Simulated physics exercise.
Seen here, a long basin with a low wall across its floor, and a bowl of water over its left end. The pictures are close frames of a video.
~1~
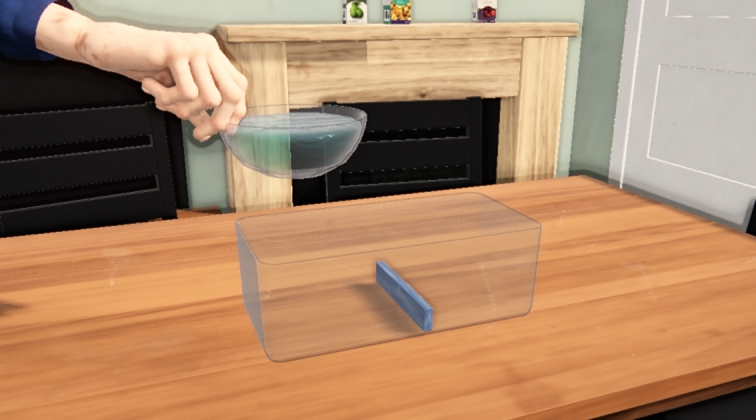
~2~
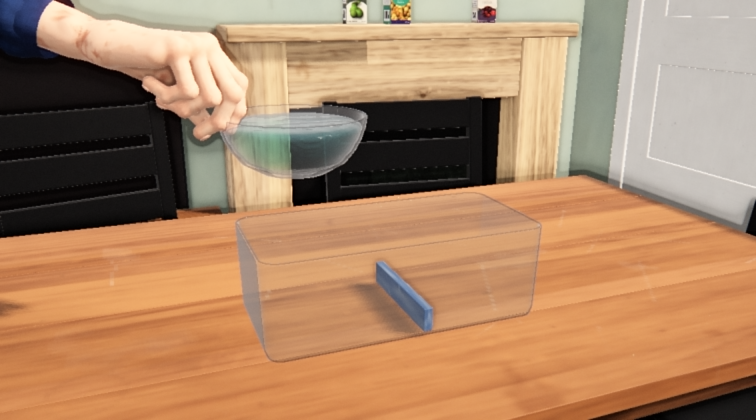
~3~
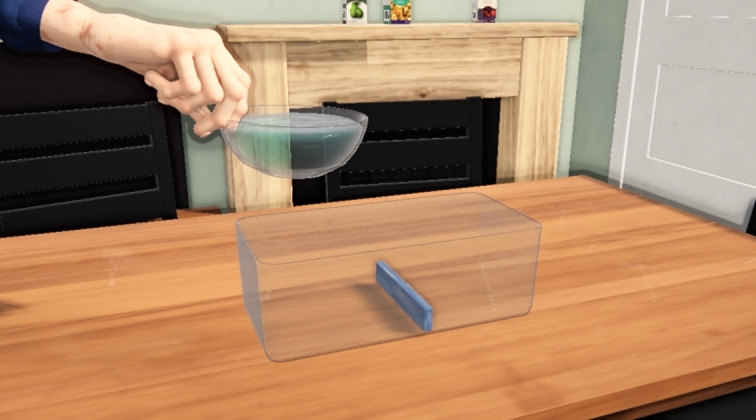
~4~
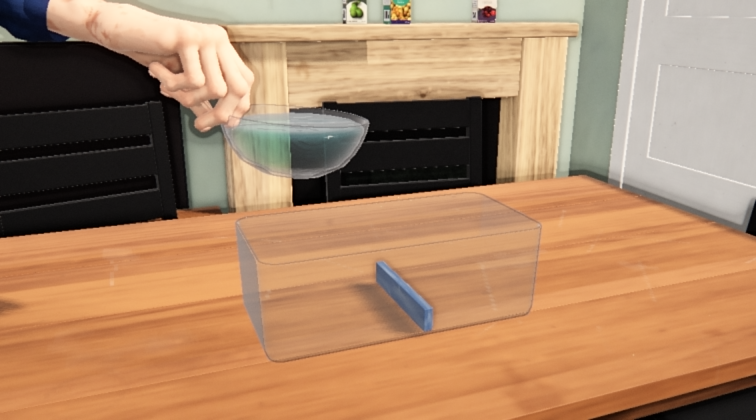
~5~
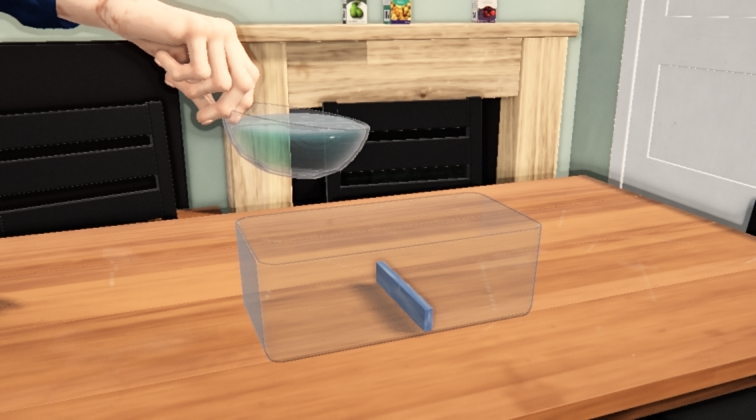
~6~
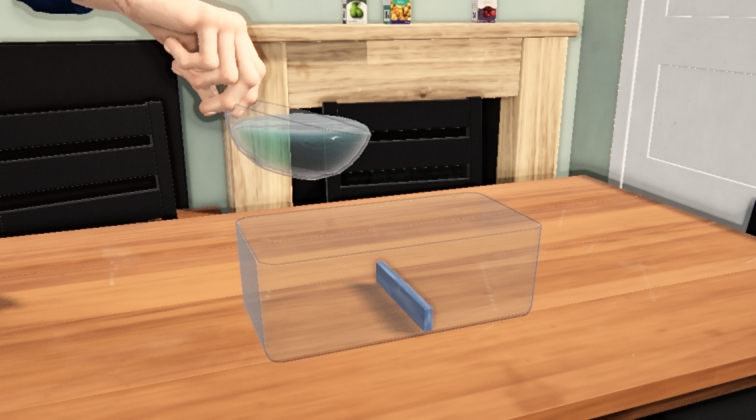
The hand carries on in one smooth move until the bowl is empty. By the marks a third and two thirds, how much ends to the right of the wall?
It comes to between a third and two thirds.
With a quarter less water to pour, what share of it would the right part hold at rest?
Roughly 50 in a hundred.
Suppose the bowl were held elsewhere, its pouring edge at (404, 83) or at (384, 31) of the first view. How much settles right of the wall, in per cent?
Near 85 % and 75 %.
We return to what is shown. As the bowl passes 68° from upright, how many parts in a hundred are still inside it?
Roughly 25 in a hundred.
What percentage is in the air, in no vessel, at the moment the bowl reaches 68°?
Some 30 per cent.
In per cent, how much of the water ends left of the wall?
It comes to 40 per cent or so.
A moment on, the bowl is tipped part way and 25 per cent is still to pour, 11 is left of the wall and 37 right of it.
Next, the bowl is tipped on its side and 0 per cent is still to pour, 40 is left of the wall and 59 right of it.
Then the bowl is tipped right over and 0 per cent is still to pour, 40 is left of the wall and 59 right of it.
Later the bowl is tipped right over and 0 per cent is still to pour, 40 is left of the wall and 59 right of it.
In the end 40 per cent lies left of the wall, 59 right of it and 1 outside.
